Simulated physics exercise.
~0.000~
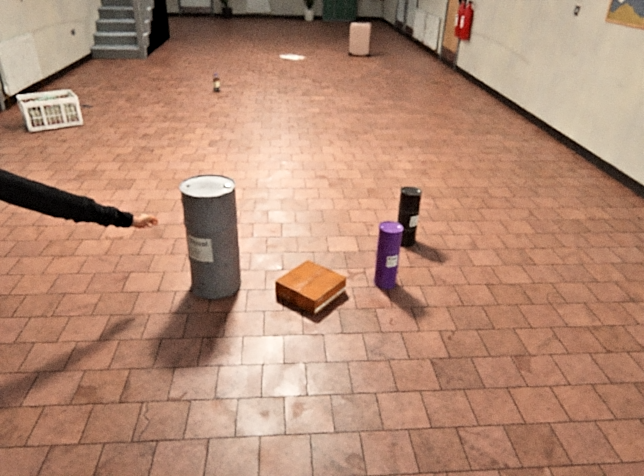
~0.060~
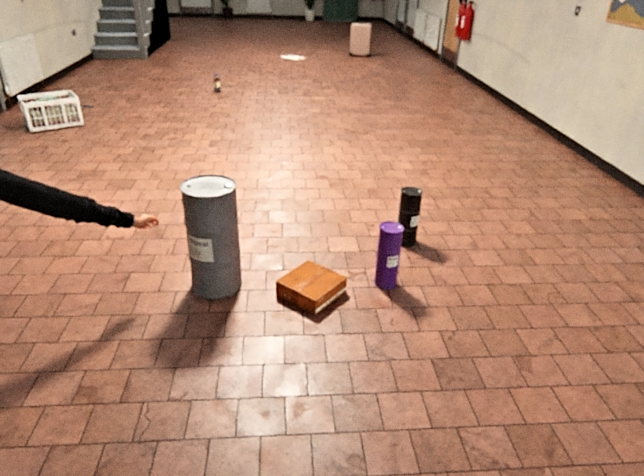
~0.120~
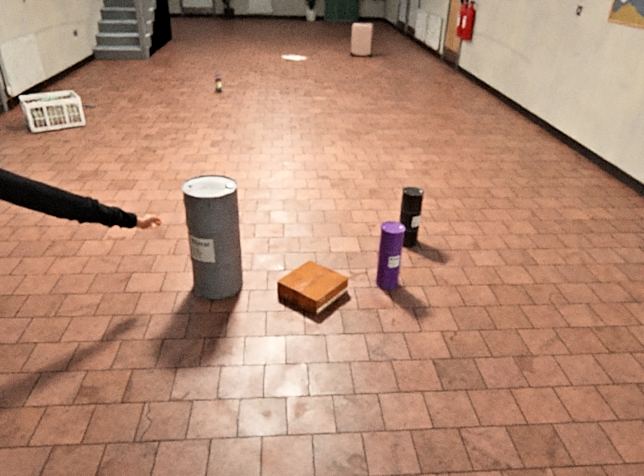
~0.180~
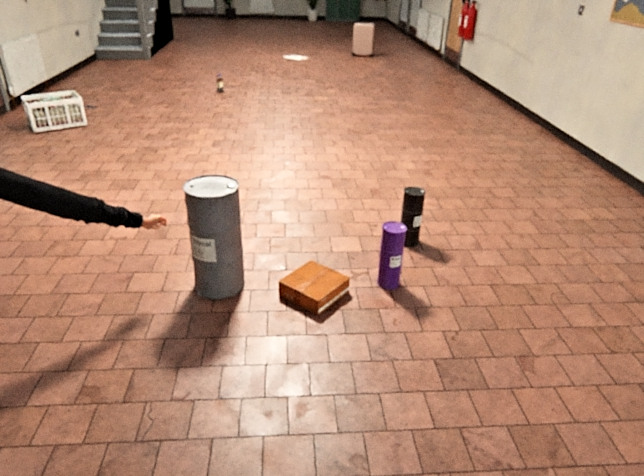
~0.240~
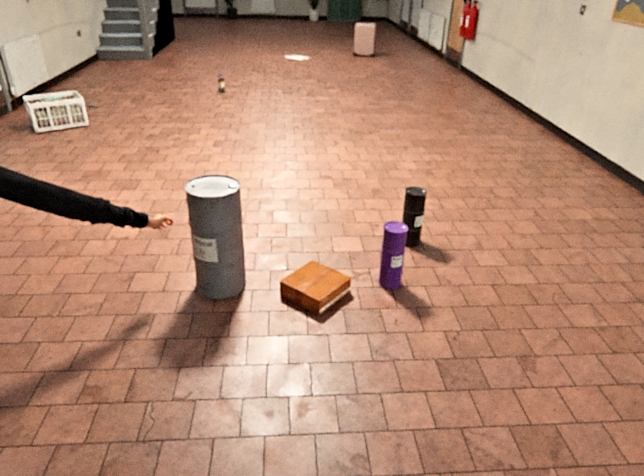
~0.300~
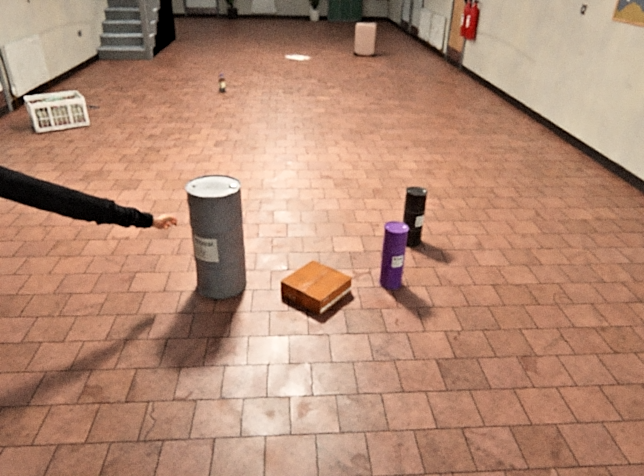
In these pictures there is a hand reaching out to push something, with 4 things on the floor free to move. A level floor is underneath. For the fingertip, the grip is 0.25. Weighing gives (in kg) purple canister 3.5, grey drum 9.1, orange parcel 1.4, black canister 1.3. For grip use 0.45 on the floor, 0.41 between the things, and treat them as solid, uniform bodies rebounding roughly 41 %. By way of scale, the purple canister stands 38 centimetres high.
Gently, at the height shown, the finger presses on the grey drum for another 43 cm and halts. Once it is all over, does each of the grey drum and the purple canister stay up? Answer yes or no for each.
Grey drum: No, it goes over. Purple canister: Yes, it stays up.
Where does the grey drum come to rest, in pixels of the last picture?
It ends up at about (311, 219).
After 1.30 s, 42 cm of travel; grey drum leaning 54° near (276, 239).
After 2.00 s, 56 cm of travel; grey drum on its side near (302, 236).
At rest (3.7 s), tipped over on the floor, grey drum; the other 3 in place, give or take 14 cm. Seen from the same camera at the end, grey drum near (311, 219), purple canister near (393, 256).
